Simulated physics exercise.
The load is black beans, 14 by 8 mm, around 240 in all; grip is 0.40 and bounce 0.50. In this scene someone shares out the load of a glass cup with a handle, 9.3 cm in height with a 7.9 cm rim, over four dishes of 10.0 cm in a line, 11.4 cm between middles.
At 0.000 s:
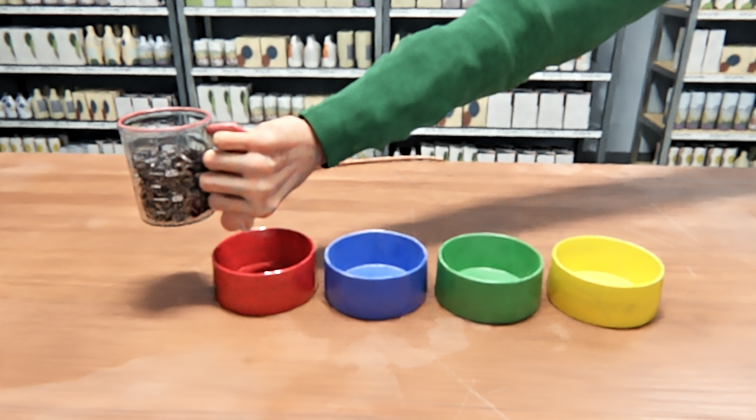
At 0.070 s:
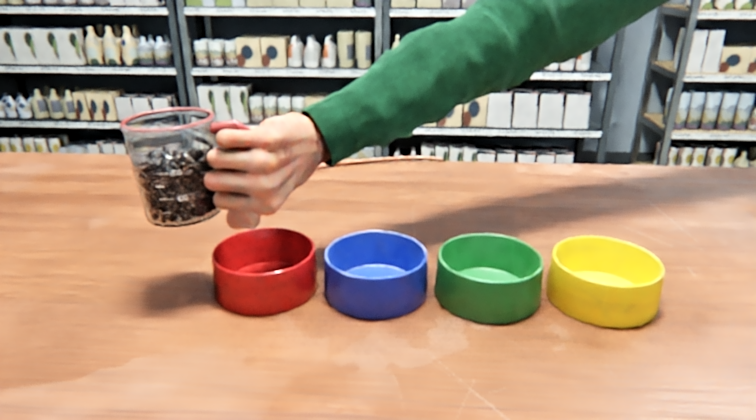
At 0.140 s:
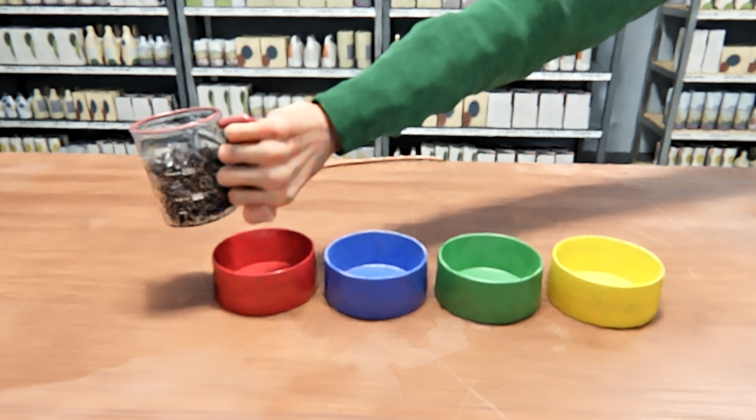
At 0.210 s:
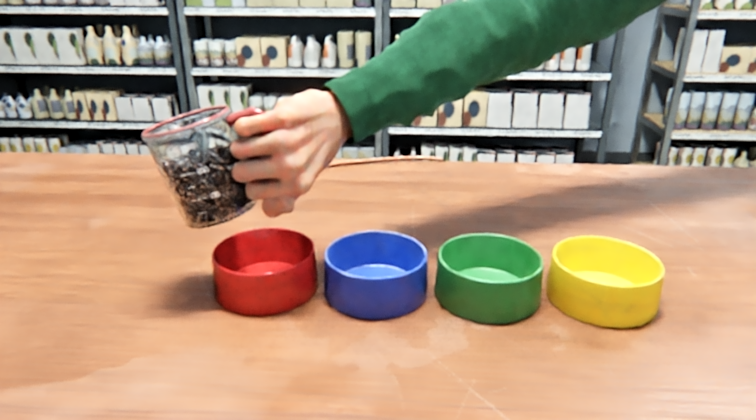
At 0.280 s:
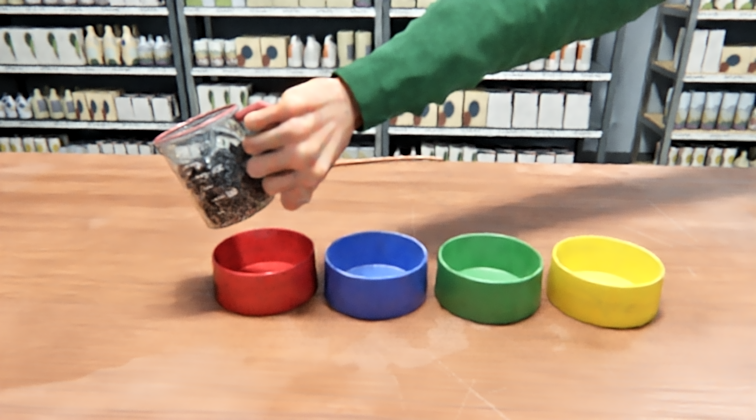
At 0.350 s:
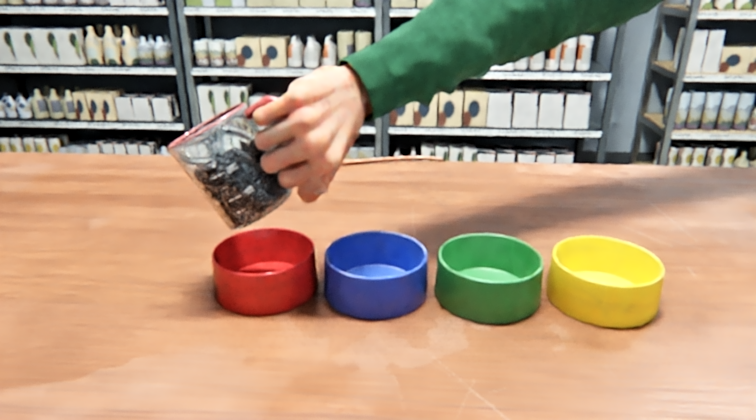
At the start, a hand in a green sleeve holds a clear cup of dark pieces upright, above and left of a row of red, blue, green and yellow dishes. The hand shifts a short way right while steadily tilting the cup's rim leftward, and the pieces remain inside above the red dish.
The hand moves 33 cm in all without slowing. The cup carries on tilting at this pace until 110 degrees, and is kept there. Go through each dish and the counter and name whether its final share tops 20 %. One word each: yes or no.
Red dish: No; blue dish: Yes; green dish: Yes; yellow dish: No; counter: No.
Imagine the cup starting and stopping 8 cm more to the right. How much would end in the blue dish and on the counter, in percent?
Shares - blue 10 / counter 10.
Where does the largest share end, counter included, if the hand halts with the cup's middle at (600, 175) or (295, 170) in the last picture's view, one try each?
I'd bet on blue for the first try and red for the second.
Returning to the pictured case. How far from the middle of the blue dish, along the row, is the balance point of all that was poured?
The average sits about 4 cm from the centre, on its right.
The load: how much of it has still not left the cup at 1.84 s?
Roughly 15 in a hundred.
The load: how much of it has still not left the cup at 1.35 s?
Reading: Approx. 60 %.
After 0.95 s, tilt 87 degrees; cup holds 100 %.
After 1.35 s, tilt 110 degrees; cup holds 60 %, blue 40 %.
After 1.84 s, tilt 110 degrees; cup holds 15 %, blue 60 %, green 15 %.
By 2.8 s all is still; red 0 %, blue 60 %, green 30 %, yellow 0 %, counter 10 %.
